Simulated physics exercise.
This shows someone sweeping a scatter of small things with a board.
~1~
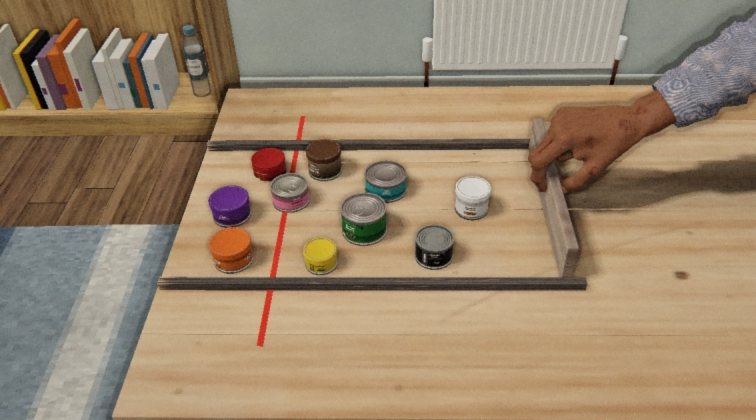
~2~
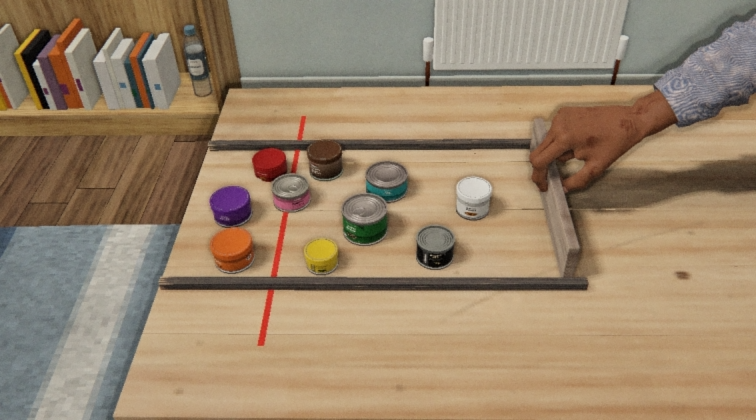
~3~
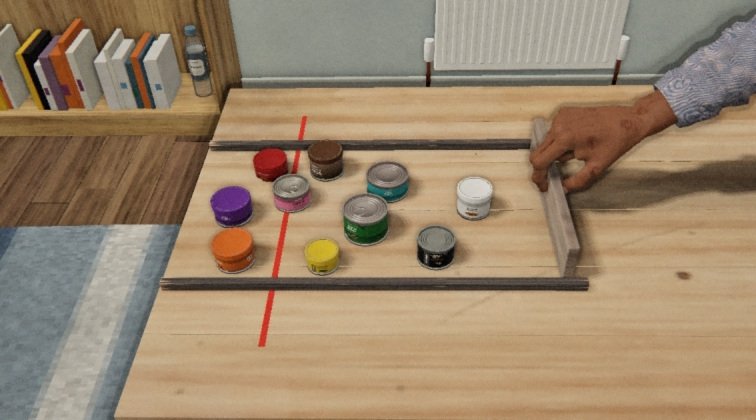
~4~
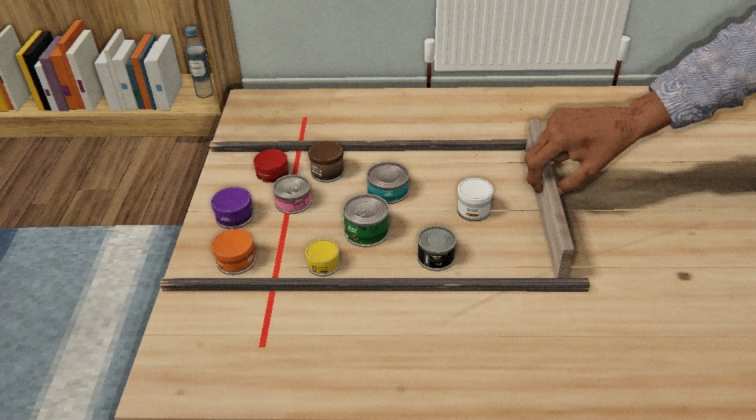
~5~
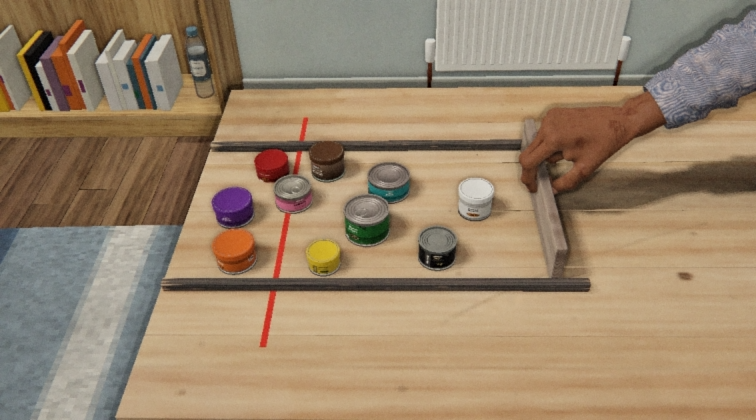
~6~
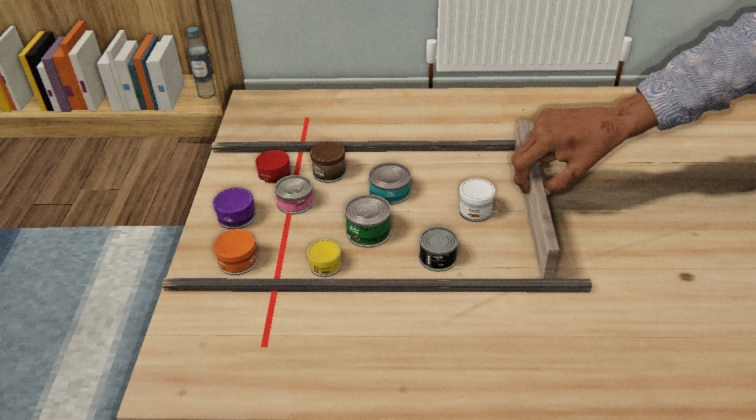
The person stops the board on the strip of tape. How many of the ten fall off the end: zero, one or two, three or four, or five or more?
The number that fall off is zero.
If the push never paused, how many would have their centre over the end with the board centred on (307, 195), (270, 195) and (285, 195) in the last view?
Past the end: 0, 0 and 0.
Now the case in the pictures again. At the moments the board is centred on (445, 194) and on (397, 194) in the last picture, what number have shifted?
First 2, then 4.
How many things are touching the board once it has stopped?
That makes 5.
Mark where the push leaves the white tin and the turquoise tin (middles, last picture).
The white tin at (272, 200), the turquoise tin at (274, 178).
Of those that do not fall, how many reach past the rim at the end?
That would be 0.
A little later, none off yet; purple tin at rest near (235, 208); orange pot at rest near (236, 252); red tub at rest near (273, 166).
When it is over, the number that fall off is zero.
